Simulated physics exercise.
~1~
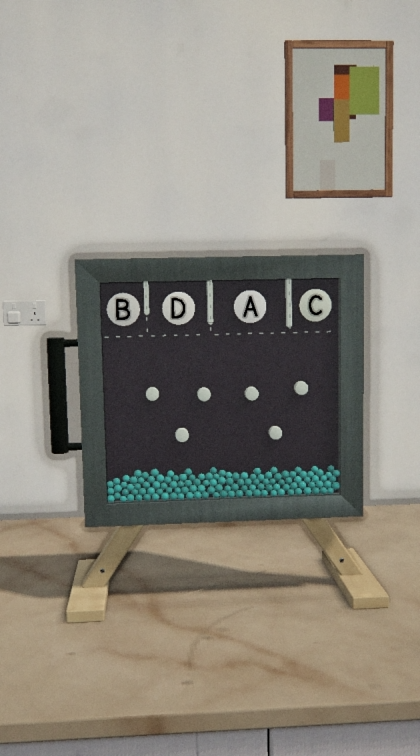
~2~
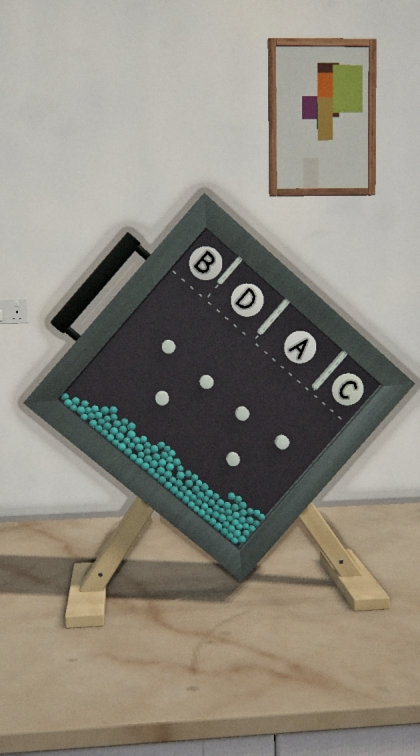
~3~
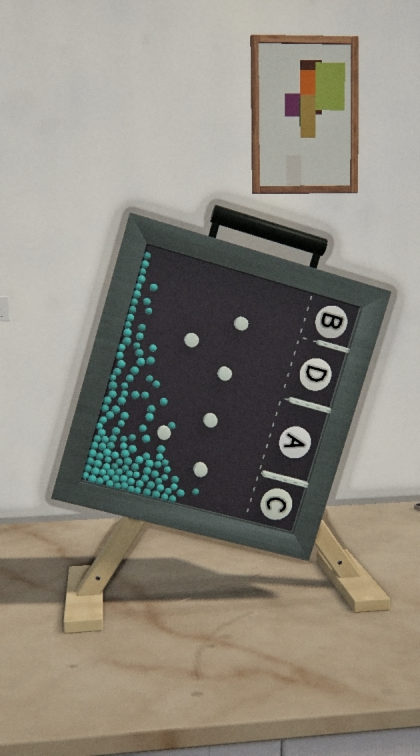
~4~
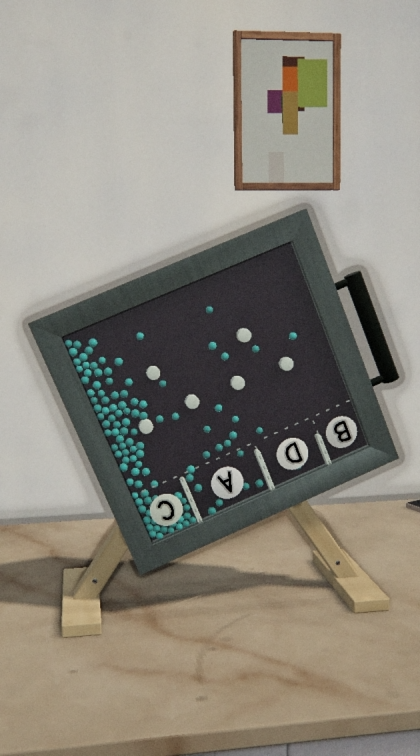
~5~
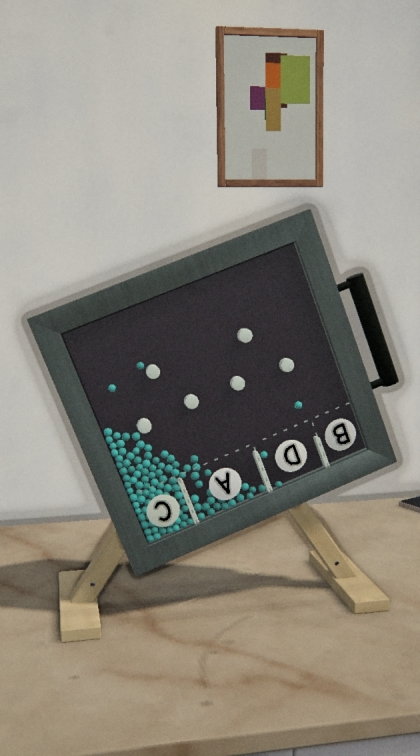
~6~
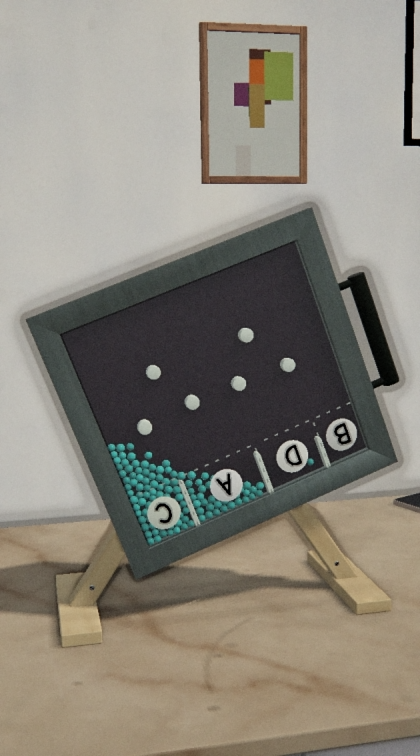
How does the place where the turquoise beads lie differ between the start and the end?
At the start the beads lie in a level layer across the whole bottom of the upright case, on the side opposite the lettered pockets. At the end they are heaped towards the lower left of the tilted case, mostly in and above pockets C and A.
